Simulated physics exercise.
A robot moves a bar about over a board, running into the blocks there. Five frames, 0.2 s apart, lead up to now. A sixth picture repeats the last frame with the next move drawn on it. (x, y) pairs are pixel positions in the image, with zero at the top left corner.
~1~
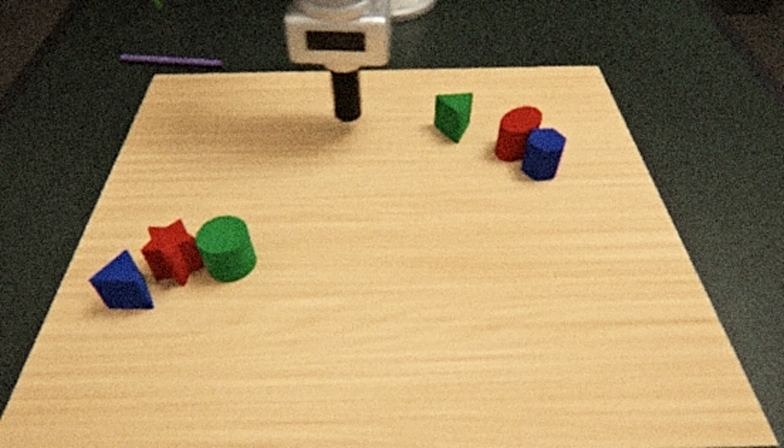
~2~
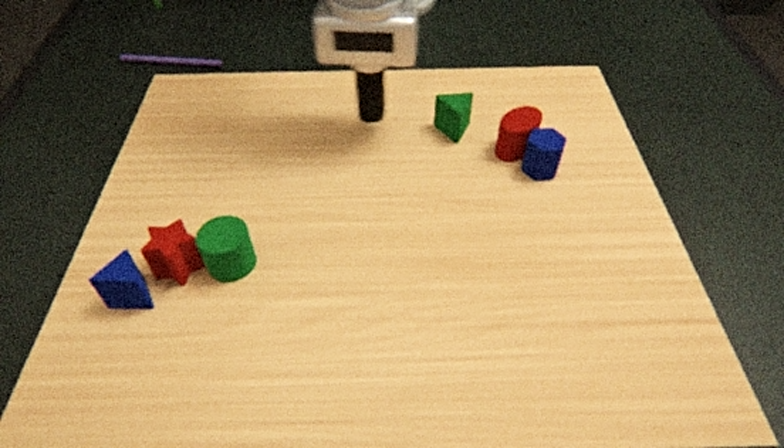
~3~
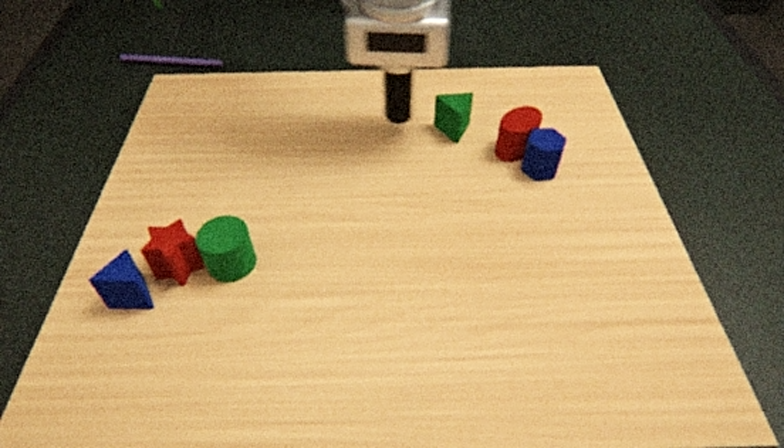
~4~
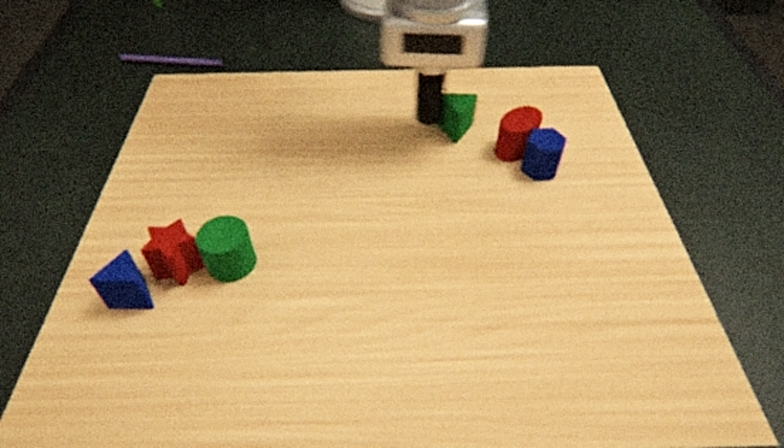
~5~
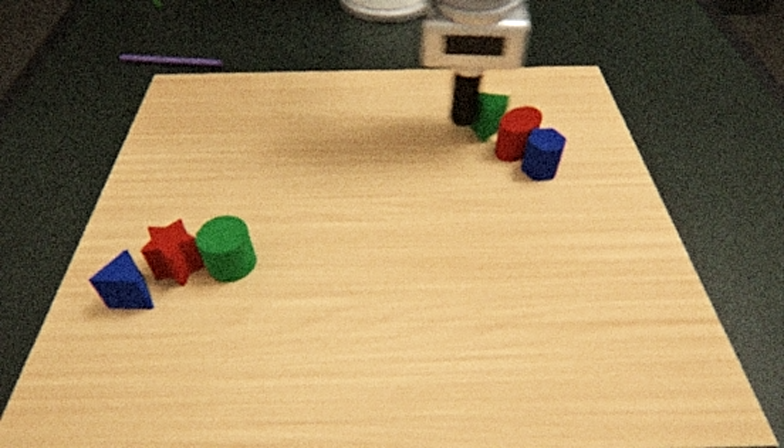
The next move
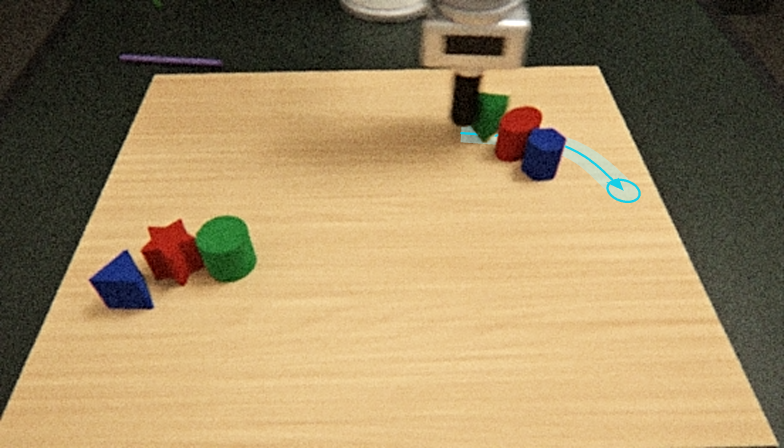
Robot arm with a black bar moving right across a wooden board, pushing a green triangular block toward a red elliptical block.
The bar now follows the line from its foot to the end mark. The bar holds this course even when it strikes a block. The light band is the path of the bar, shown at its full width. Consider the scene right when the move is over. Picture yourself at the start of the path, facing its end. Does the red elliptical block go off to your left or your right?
It is displaced to the right.
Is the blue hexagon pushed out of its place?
Yes - that is the case.
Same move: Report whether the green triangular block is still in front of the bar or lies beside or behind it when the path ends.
I'd say it has come free.
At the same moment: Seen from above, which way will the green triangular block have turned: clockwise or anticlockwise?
Looking down: Anticlockwise.
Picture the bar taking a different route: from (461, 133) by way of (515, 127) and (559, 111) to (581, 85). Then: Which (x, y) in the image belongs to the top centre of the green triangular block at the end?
Its top centre is at about (587, 93).
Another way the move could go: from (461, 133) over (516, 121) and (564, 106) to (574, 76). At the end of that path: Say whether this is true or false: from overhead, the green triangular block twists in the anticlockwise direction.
The statement is false.
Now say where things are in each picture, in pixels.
The first frame shows bar's lower end (348, 115); green triangular block (457, 99); red elliptical block (522, 118); blue hexagon (548, 138).
The second frame shows bar (372, 116); blocks still.
The third frame shows bar (398, 117); blocks still.
The fourth frame shows bar (429, 118); green triangular block (459, 99).
The fifth frame shows bar (463, 119); green triangular block (491, 99); red elliptical block (522, 118); blue hexagon (548, 138).
Drawn move, from (461, 133) over (521, 137) and (579, 153) to (624, 191).
The first path, step by step. One third of the way, bar (524, 123); green triangular block (546, 96), turned 15° anticlockwise; red elliptical block (551, 126), turned 50° clockwise; blue hexagon (561, 149).
Two thirds of the way, bar (584, 140); green triangular block (562, 95), turned 60° anticlockwise; red elliptical block (597, 149), turned 110° clockwise; blue hexagon (570, 162), turned 65° clockwise.
At the end, bar (630, 177); green triangular block (562, 95), turned 60° anticlockwise; red elliptical block (619, 184), turned 165° clockwise; blue hexagon (570, 164), turned 75° clockwise.
